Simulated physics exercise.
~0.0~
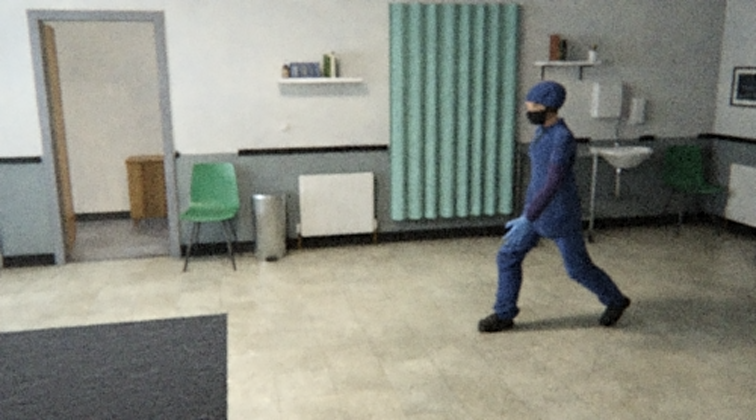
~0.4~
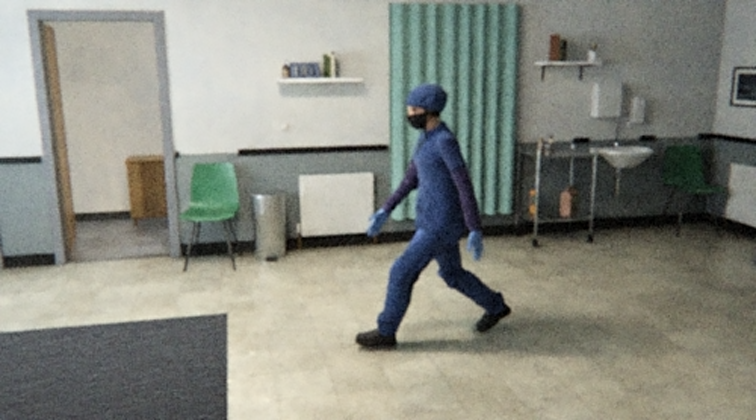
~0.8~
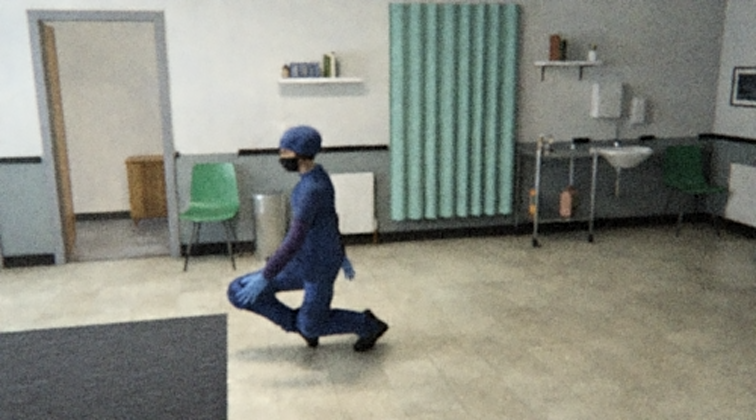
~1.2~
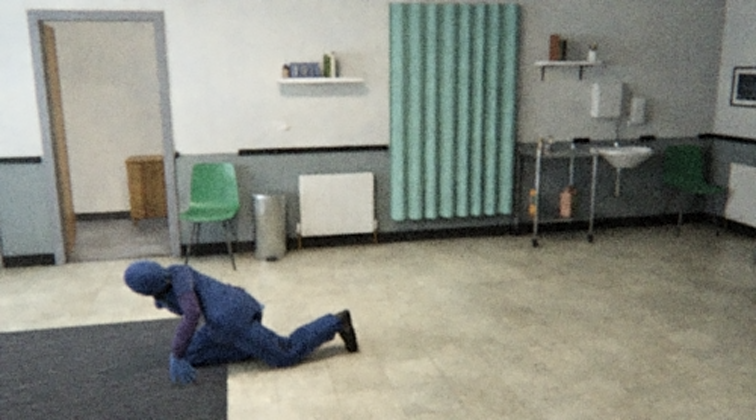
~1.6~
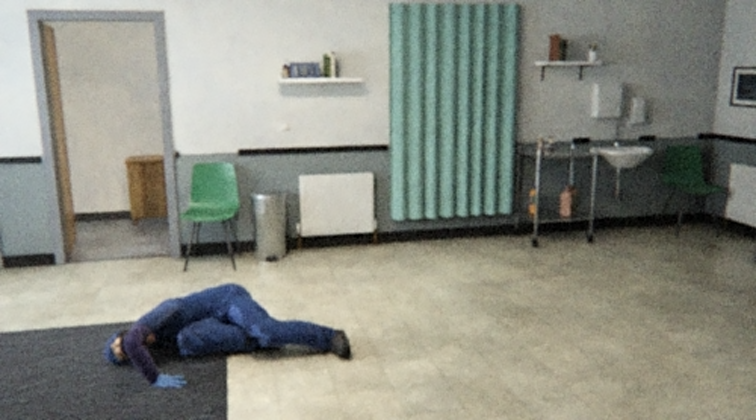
A person in blue scrubs, a blue cap, a black mask and gloves walks leftward across a pale tiled floor, seen from the side by a still camera. Behind stand an open doorway, a green chair, a metal bin, a white radiator and a green curtain, with a sink and another green chair at the right. Nearing the black mat at lower left, the walker sinks onto bent knees, then pitches forward with hands down. The body folds onto the floor, ending with head and chest over the mat's edge and legs stretched right on the tiles.
